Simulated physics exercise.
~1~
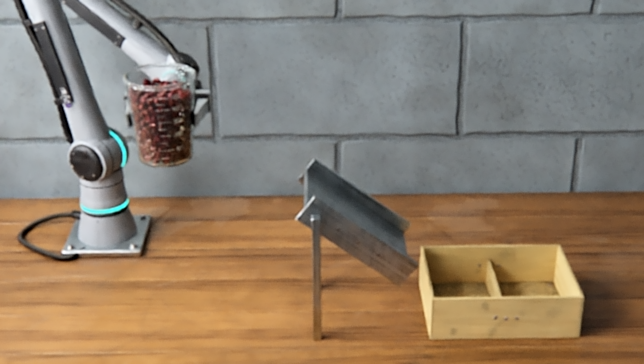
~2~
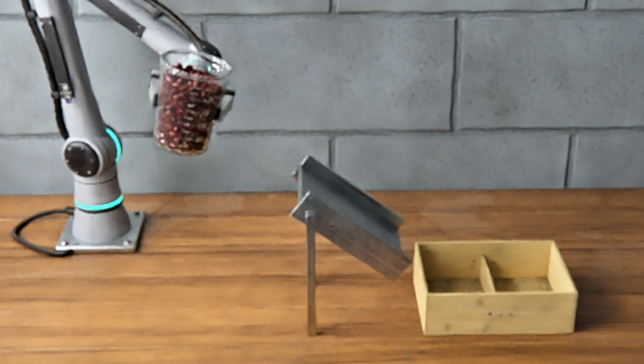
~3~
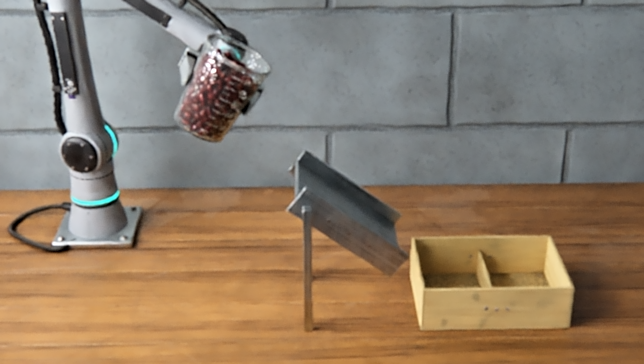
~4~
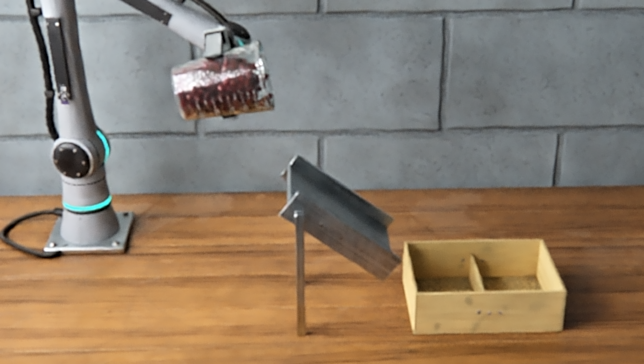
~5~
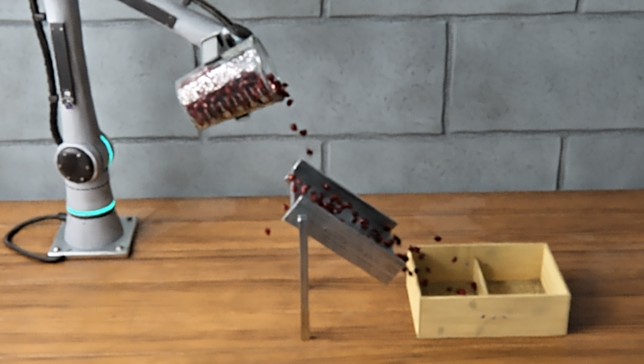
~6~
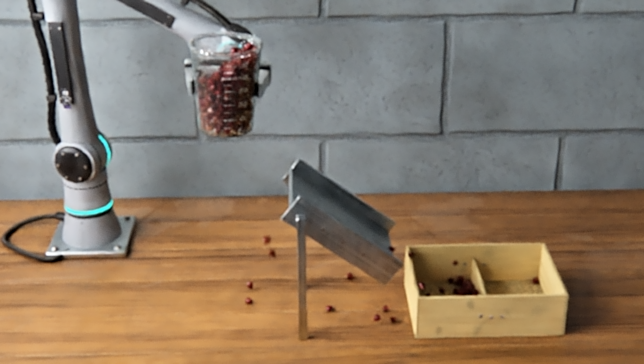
A grey robot arm with glowing turquoise rings stands at the left of a wooden table before a grey block wall, seen from the front by a slightly swaying camera. It grips a clear cup of dark red beans, with a sloping metal chute on a stand and a divided pale wooden box to the right. The arm carries the cup rightward, tipping it onto its side above the chute. Some beans spill out, slide down and bounce toward the box. The arm turns the cup upright, still mostly full, leaving beans mainly in the box's left part and several scattered on the table.
